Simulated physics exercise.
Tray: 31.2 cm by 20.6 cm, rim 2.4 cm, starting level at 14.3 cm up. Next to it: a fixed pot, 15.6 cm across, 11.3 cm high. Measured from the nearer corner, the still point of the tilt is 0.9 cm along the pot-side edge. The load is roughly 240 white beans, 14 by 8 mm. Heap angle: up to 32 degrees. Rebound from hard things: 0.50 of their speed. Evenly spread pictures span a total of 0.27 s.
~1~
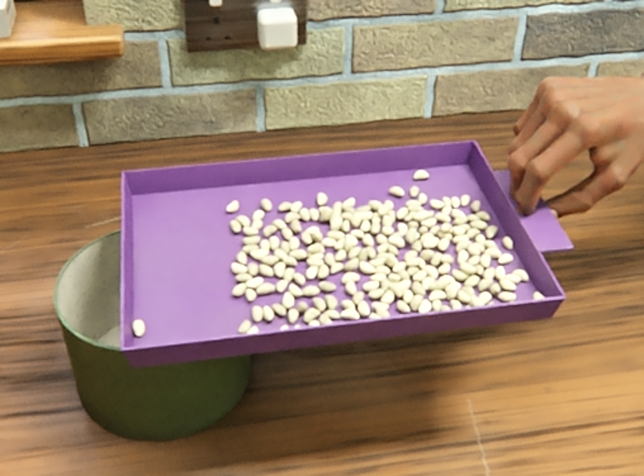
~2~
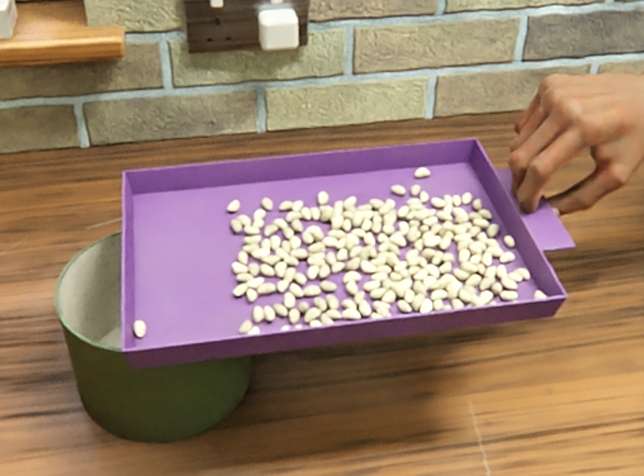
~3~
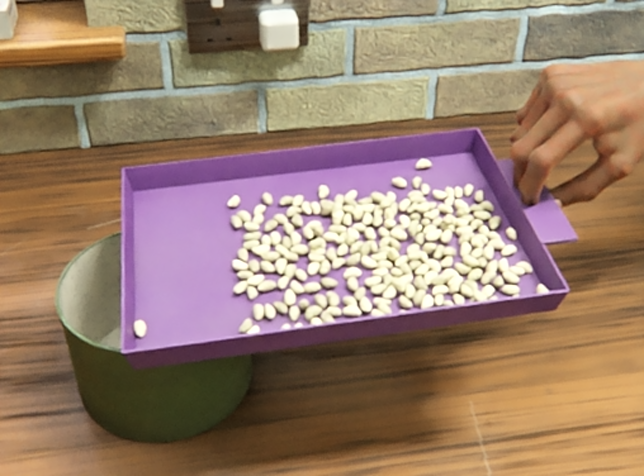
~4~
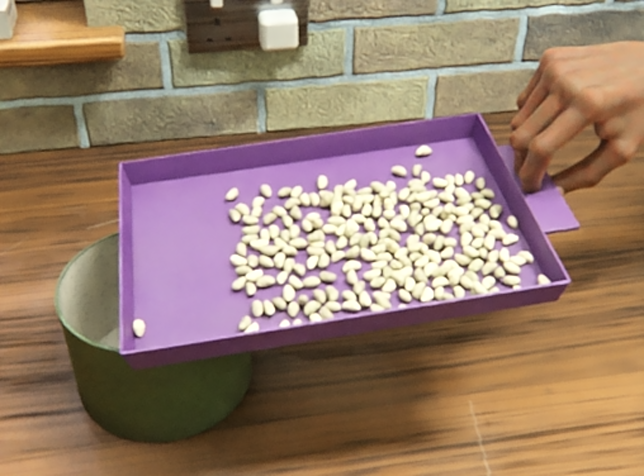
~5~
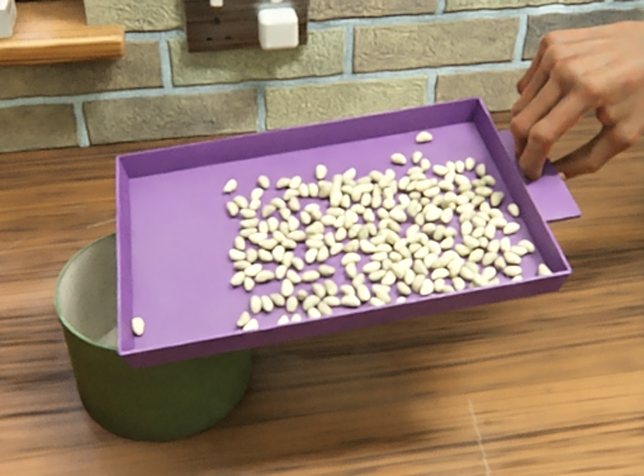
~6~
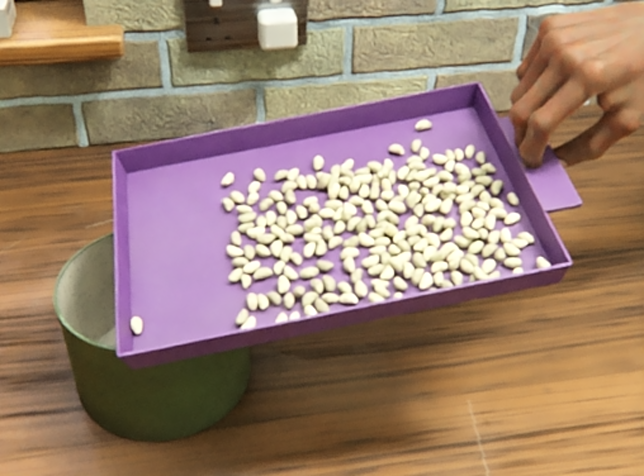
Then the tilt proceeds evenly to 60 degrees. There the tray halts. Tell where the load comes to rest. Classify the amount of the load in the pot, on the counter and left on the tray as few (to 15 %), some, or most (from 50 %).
Tray: Most. Pot: Few. Counter: Some.
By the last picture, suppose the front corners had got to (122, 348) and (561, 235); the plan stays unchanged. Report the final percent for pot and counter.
You'd end with pot at 0 and counter at 35.
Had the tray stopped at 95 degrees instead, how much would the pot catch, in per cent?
In that case, near 0 percent.
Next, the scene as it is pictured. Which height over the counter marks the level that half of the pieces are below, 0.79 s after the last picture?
The halfway mark is near 22 cm.
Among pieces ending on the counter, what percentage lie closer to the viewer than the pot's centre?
About 100 per cent.
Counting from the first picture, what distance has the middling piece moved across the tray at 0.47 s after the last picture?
5 cm.
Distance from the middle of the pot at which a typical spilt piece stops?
That comes to near 20 cm.
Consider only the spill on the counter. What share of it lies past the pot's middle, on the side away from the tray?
Estimate: Roughly 80 per cent of the pieces.
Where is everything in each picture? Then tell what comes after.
The first frame shows tray tilt 0 degrees, front corners at (129, 344) and (557, 294); middle of the pieces at (384, 257); pot at (151, 281).
The second frame shows tray tilt 1 degrees, front corners at (129, 345) and (559, 293); middle of the pieces at (385, 256).
The third frame shows tray tilt 2 degrees, front corners at (129, 346) and (561, 287); middle of the pieces at (386, 251).
The fourth frame shows tray tilt 5 degrees, front corners at (128, 348) and (562, 278), lowest corner left front; middle of the pieces at (386, 242).
The fifth frame shows tray tilt 8 degrees, front corners at (126, 348) and (563, 268), lowest corner left front; middle of the pieces at (385, 233).
The sixth frame shows tray tilt 11 degrees, front corners at (124, 349) and (563, 260), lowest corner left front; middle of the pieces at (384, 226); pot at (151, 282).
Then, 0.47 s after the last picture, tilt 34 degrees; the tray holds 100 %, the pot 0 %.
Then, 0.79 s after the last picture, tilt 50 degrees; the tray holds 100 %, the pot 0 %.
Then, 1.20 s after the last picture, tilt 60 degrees; the tray holds 90 %, the pot 0 %.
In the end, tray 65 %, pot 0 %, counter 35 %.
